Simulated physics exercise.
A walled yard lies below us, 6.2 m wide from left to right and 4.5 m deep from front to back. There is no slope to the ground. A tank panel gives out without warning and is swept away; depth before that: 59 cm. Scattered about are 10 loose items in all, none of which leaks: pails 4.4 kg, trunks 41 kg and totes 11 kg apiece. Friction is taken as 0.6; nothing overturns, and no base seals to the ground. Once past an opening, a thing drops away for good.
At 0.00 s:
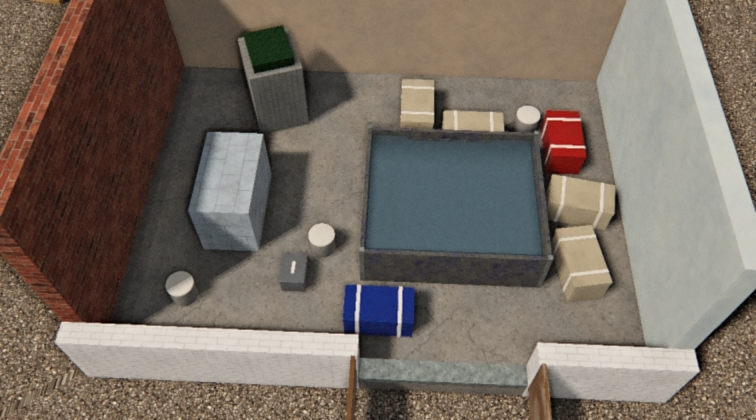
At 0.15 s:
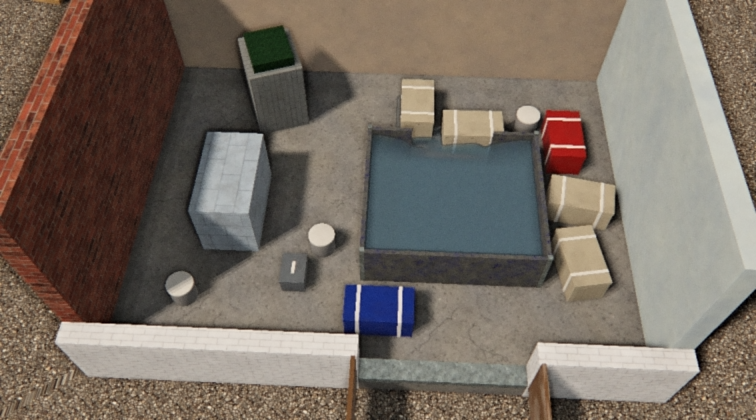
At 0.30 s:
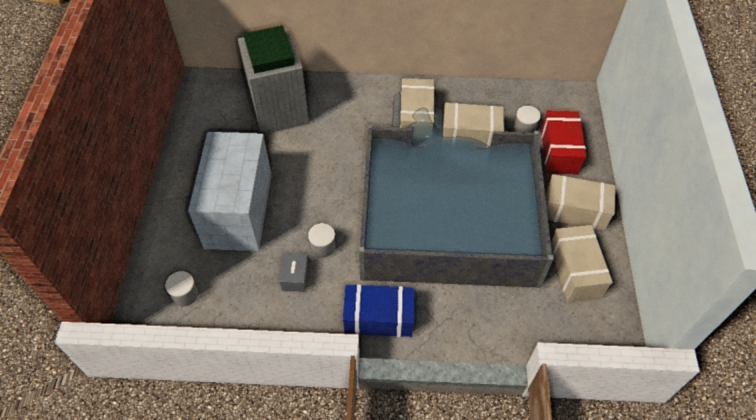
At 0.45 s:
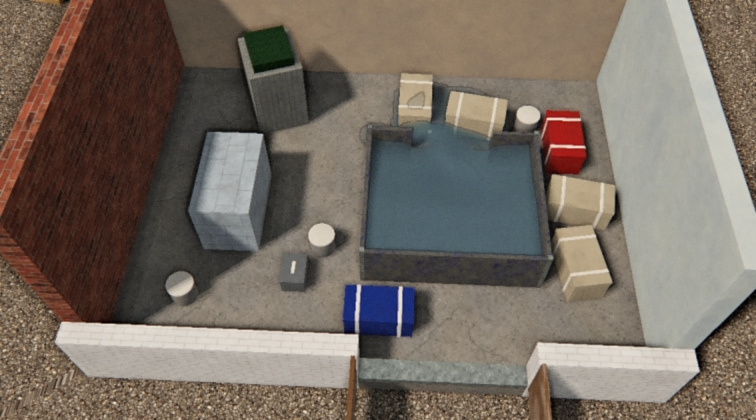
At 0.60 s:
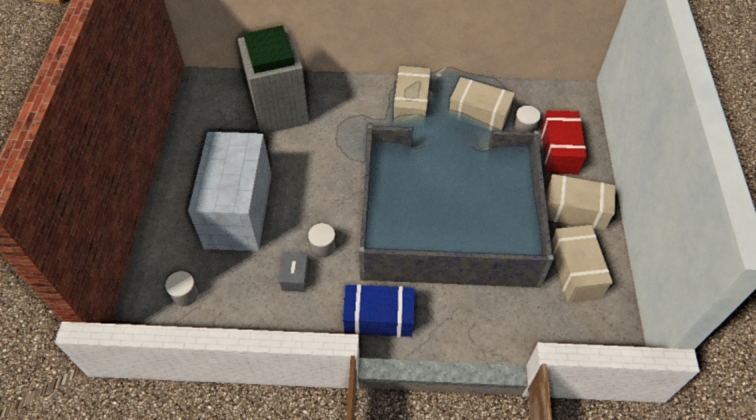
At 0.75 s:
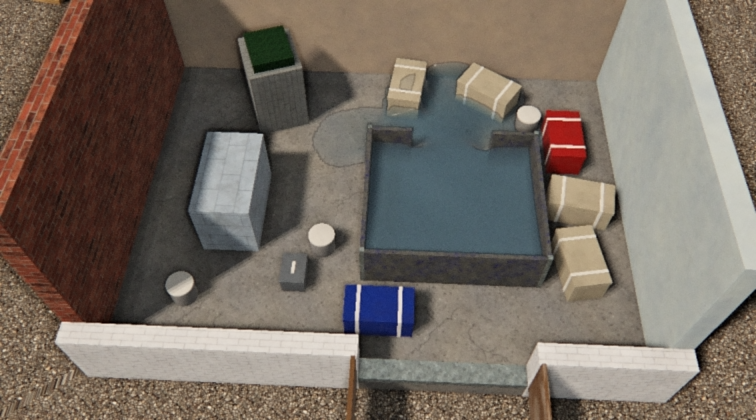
At first, a square tank of water stands in a walled yard among tan, red and blue trunks and other loose items. Then its back panel gives way and water pours through the widening gap, pushing two tan trunks apart and spreading toward the back wall and left across the floor.
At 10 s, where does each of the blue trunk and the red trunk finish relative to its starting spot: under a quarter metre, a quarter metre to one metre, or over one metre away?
Blue trunk: Under a quarter metre; red trunk: A quarter metre to one metre.
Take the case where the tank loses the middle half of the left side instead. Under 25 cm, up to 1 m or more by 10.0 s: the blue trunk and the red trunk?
Blue trunk: Essentially stationary; red trunk: Essentially stationary.
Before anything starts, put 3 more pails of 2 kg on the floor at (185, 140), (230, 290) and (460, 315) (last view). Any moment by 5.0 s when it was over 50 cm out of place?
So that's beyond the threshold, within the threshold and within the threshold, in that sequence.
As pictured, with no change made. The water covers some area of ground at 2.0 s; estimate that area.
I'd estimate close to 12 m2.
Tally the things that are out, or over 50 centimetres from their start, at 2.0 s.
I make it 3.
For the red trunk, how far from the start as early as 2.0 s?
0 cm or so by then.
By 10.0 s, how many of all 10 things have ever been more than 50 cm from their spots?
I make it 8.
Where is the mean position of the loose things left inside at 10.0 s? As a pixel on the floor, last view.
Centred roughly on (431, 240).
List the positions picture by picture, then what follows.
The first frame shows the blue trunk at (379, 304), on the bottom; the red trunk at (566, 133) rests on the ground; water covers 3.8 m2; 0 of 10 have shifted.
The second frame shows the blue trunk at (379, 304) rests on the ground; the red trunk at (566, 133) rests on the ground; water covers 4.4 m2; 1 of 10 have shifted.
The third frame shows the blue trunk at (379, 304) rests on the ground; the red trunk at (566, 133), on the bottom; water covers 4.9 m2; 1 of 10 have shifted.
The fourth frame shows the blue trunk at (379, 304), on the bottom; the red trunk at (566, 133), on the bottom; water covers 5.9 m2; 2 of 10 have shifted.
The fifth frame shows the blue trunk at (379, 304) rests on the ground; the red trunk at (566, 133), on the bottom; 6.9 m2 under water; 2 of 10 have shifted.
The sixth frame shows the blue trunk at (379, 304) rests on the ground; the red trunk at (566, 133) rests on the ground; water covers 7.7 m2; 2 of 10 have shifted.
After 2.0 s the blue trunk is near (379, 304), 0.0 m from its start, aground; the red trunk is near (566, 133), 0.0 m from its start, aground; 0 of 10 are out; 1 afloat.
After 4.5 s the blue trunk is near (379, 304), 0.0 m from its start, aground; the red trunk is near (551, 145), 0.3 m from its start, afloat; 0 of 10 are out; 3 afloat.
After 7.0 s the blue trunk is near (379, 304), 0.0 m from its start, aground; the red trunk is near (548, 139), 0.3 m from its start, afloat; 0 of 10 are out; 4 afloat.
After 10.0 s the blue trunk is near (379, 304), 0.0 m from its start, aground; the red trunk is near (513, 113), 0.8 m from its start, aground; 0 of 10 are out; 5 afloat.
